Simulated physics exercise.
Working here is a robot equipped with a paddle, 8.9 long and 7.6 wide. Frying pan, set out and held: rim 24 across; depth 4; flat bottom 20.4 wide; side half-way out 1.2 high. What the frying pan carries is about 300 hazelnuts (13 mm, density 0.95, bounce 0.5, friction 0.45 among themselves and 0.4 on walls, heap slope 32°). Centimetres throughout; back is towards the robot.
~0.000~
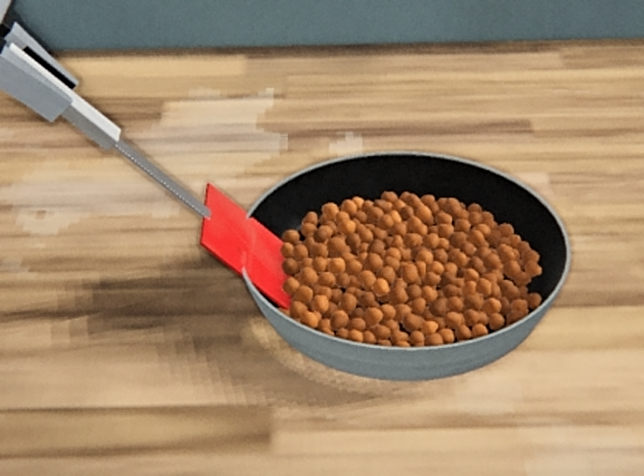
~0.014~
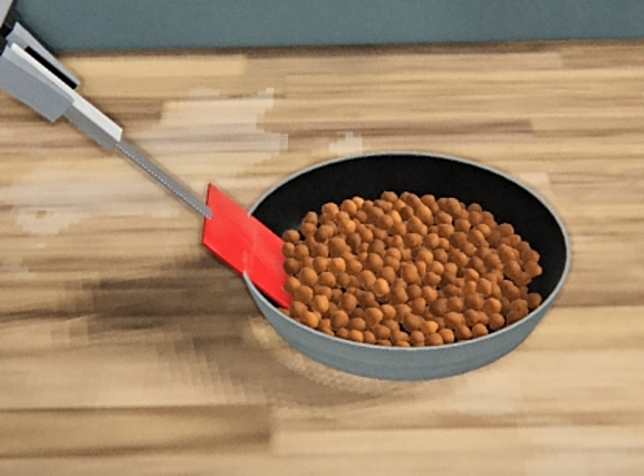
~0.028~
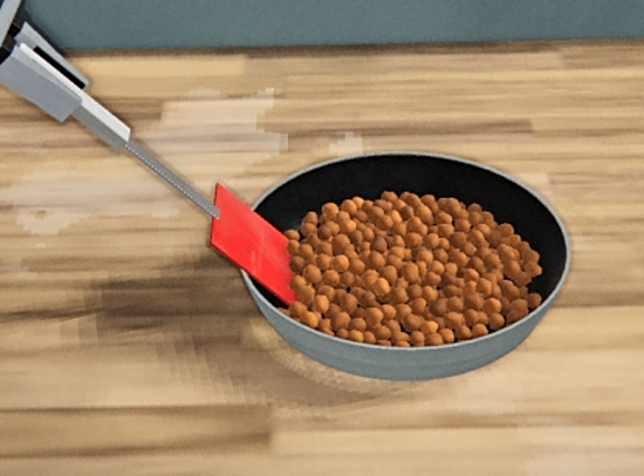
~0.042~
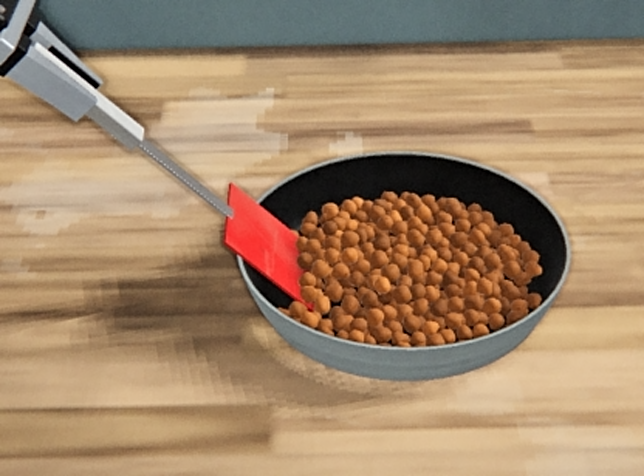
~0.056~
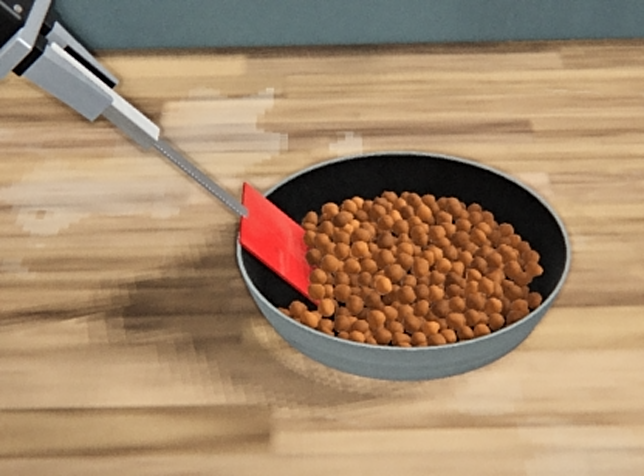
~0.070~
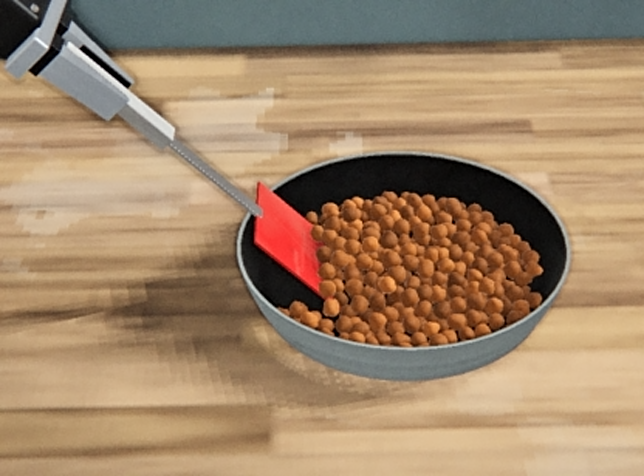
On a wooden surface, a robot arm's red paddle slides slightly rightward into a frying pan, nudging a heap of hazelnuts.
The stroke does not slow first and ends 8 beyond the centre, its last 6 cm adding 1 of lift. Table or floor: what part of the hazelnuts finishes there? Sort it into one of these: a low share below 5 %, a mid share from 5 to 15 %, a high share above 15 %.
A mid share, from 5 to 15 %.
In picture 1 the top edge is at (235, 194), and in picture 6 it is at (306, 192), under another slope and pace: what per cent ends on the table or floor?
About 25 per cent.
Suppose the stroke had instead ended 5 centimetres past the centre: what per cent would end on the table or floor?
That would give close to 0 per cent.
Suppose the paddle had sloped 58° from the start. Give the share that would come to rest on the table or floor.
My guess is close to 15 per cent.
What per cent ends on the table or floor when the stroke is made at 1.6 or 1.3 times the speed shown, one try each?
Around 25 per cent and around 20 per cent.
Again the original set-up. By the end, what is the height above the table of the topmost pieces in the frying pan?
Near 5.5 centimetres high.
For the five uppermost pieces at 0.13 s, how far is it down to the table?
Roughly 5 cm above the table.
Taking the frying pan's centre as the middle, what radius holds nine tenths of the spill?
Some 25 cm from the centre.
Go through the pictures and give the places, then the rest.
Paddle top edge at (204, 212), sloping 47°; upper third of the load around (393, 262), from x 280 to 535, top at y 200; 297 in the frying pan, in the first frame.
Paddle top edge at (206, 212), sloping 47°; upper third of the load around (393, 262), from x 280 to 535, top at y 200, in the second frame.
Paddle top edge at (214, 212), sloping 47°; upper third of the load around (388, 260), from x 280 to 535, top at y 200, in the third frame.
Paddle top edge at (227, 212), sloping 47°; upper third of the load around (390, 259), from x 280 to 535, top at y 200, in the fourth frame.
Paddle top edge at (242, 211), sloping 47°; upper third of the load around (385, 258), from x 280 to 535, top at y 200, in the fifth frame.
Paddle top edge at (257, 211), sloping 47°; upper third of the load around (387, 256), from x 280 to 535, top at y 200; 297 in the frying pan, in the sixth frame.
After 0.13 s, sloping 47°, highest piece 6 above the table; 297 in the frying pan.
After 0.19 s, sloping 47°, highest piece 7 above the table; 297 in the frying pan.
After 0.42 s, sloping 47°, highest piece 6 above the table; 274 in the frying pan, 20 on the table or floor, 3 on the blade or in flight.
After 1.47 s, sloping 47°, highest piece 5 above the table; 272 in the frying pan, 25 on the table or floor.
At rest, 272 in the frying pan, 25 on the table or floor. That is 8 % on the table or floor.
